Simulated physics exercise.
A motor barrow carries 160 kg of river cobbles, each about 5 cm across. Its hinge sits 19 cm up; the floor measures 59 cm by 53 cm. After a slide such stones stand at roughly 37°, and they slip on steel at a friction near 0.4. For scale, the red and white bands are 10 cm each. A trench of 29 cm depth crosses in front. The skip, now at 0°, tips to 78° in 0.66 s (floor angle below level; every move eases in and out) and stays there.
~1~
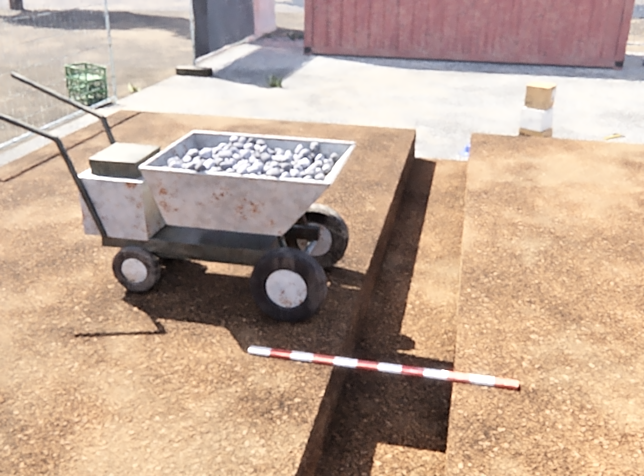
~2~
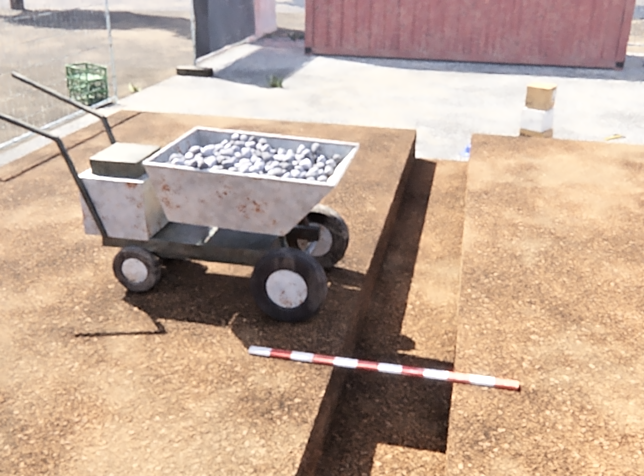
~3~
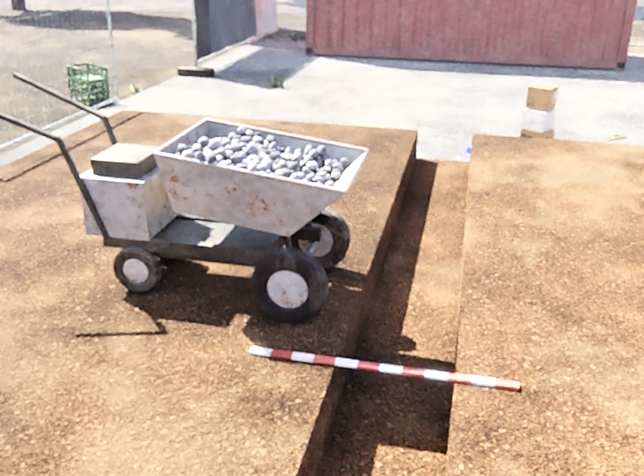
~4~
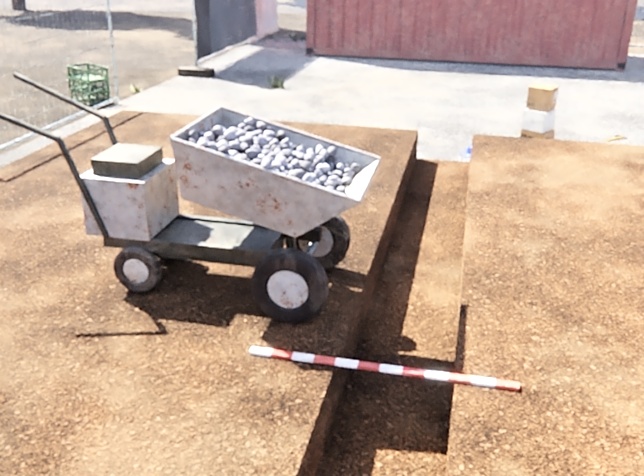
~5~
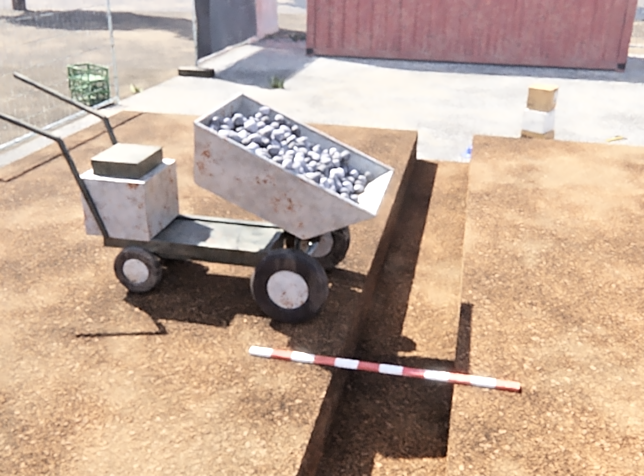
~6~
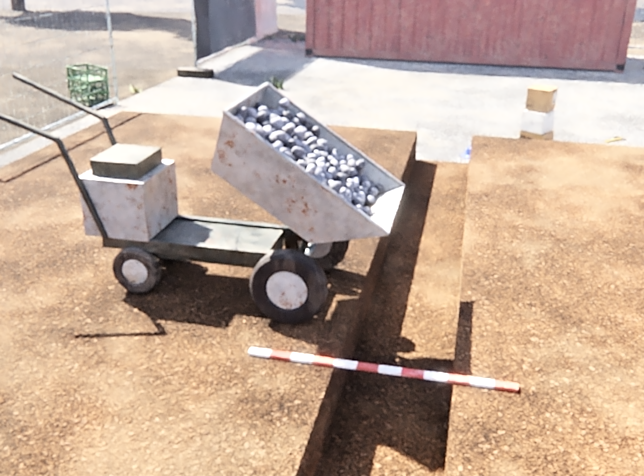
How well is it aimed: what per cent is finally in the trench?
About 56 per cent.
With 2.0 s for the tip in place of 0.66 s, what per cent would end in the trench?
In that case some 75 per cent.
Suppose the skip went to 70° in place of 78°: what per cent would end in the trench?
In that case some 50 per cent.
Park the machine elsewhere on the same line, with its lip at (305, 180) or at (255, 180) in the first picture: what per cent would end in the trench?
First some 80, then 100 per cent.
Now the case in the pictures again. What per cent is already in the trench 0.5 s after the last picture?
About 30 per cent by then.
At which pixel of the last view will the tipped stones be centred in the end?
Near (451, 337).
Then, 0.2 s after the last picture the floor is at 66°, 100 % in the skip; the foremost stones are at (410, 255).
Then, 0.5 s after the last picture the floor is at 78°, 51 % in the skip, 28 % in the trench, 21 % past the trench; the foremost stones are at (506, 310).
Then, 0.8 s after the last picture the floor is at 78°, 3 % in the skip, 53 % in the trench, 44 % past the trench; the foremost stones are past the picture's edge.
Then, 2.8 s after the last picture the floor is at 78°, 0 % in the skip, 56 % in the trench, 44 % past the trench; the foremost stones are past the picture's edge.
